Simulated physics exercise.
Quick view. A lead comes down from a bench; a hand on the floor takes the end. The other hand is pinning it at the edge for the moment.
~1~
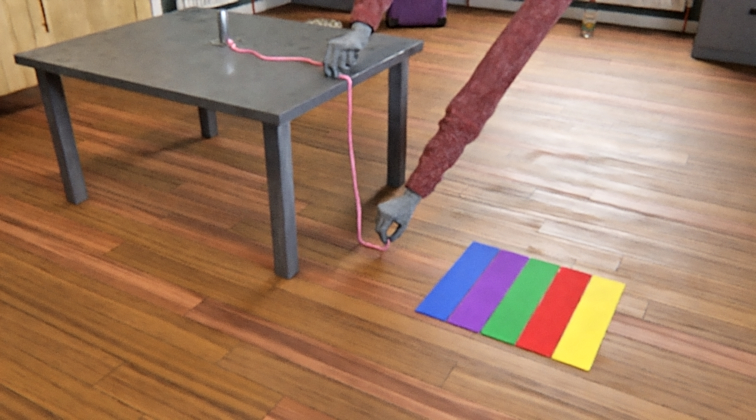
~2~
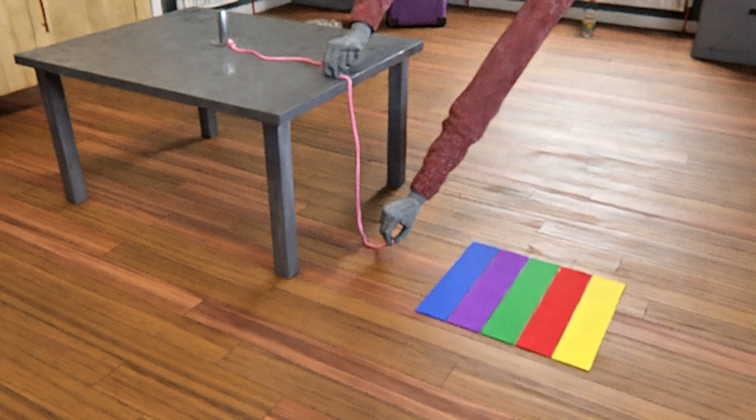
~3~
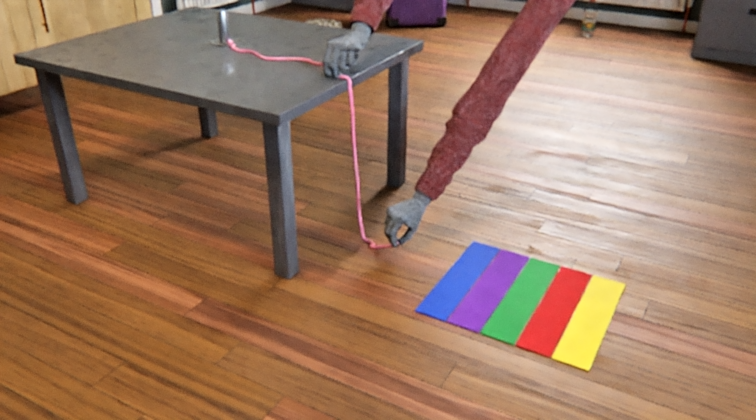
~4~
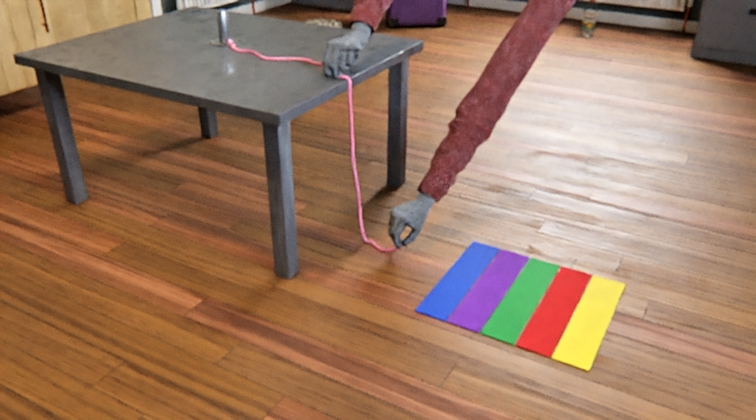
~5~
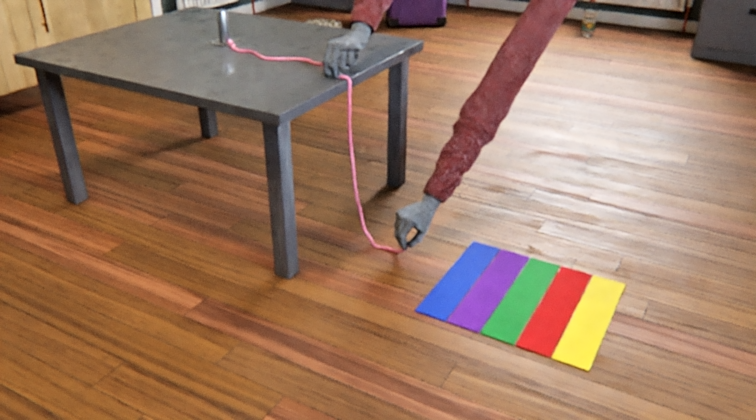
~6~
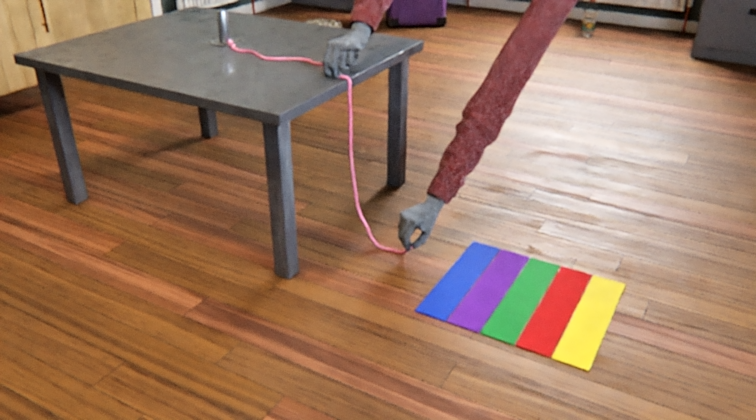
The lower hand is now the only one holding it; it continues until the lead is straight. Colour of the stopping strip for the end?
Green.
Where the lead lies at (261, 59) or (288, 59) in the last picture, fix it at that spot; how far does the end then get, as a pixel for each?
First try close to (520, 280), second close to (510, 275).
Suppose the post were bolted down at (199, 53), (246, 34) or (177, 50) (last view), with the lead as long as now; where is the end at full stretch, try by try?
The places are (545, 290), (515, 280) and (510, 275).
A little later, end near (470, 265); over blue.
Next, end near (509, 277); over purple.
When it is tight, end near (534, 284); over green. It gets as far as the green strip.
